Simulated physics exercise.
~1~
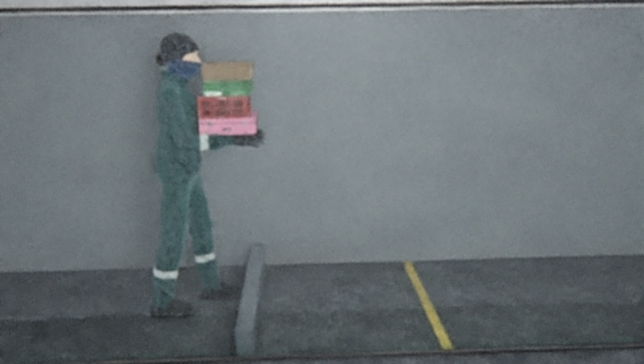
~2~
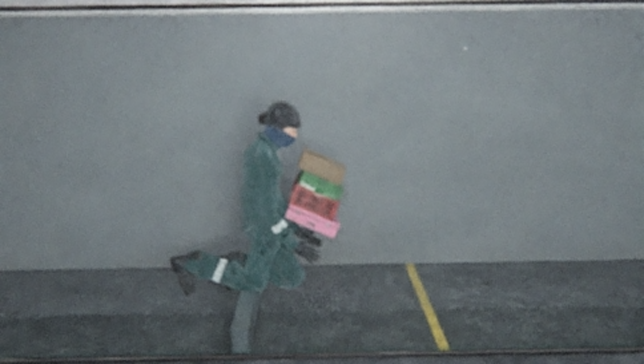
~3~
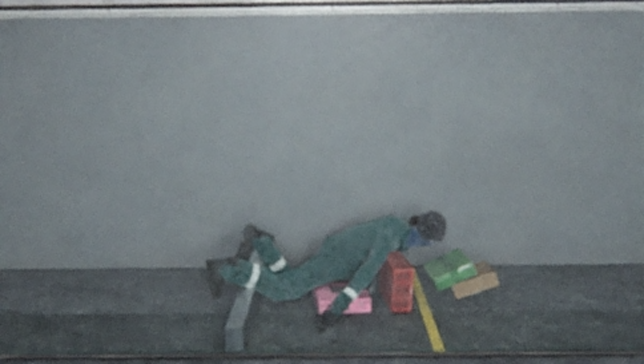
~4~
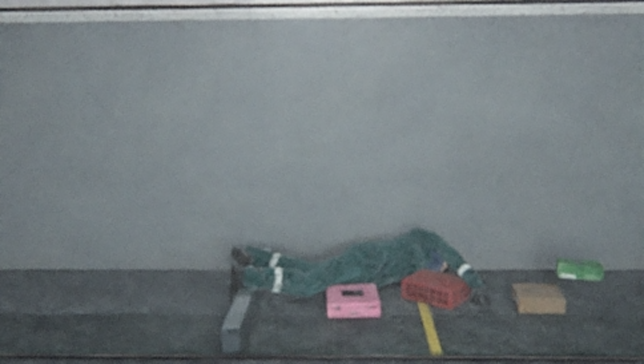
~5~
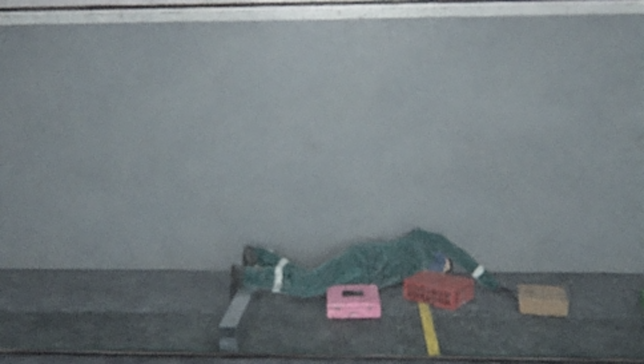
A person in dark green overalls and a dark cap stands at left on a grey floor before a plain grey wall, seen from the side, holding a stack of brown, green, red and pink boxes. A low grey rail lies at the front foot, with a yellow line further right. The person pitches forward over the rail, the stack tipping, and falls flat as the boxes scatter. The pink box stops short of the line, while the red crate and brown carton rest past it. The green carton slides far right, beyond the line and out of view, and the person lies limp.
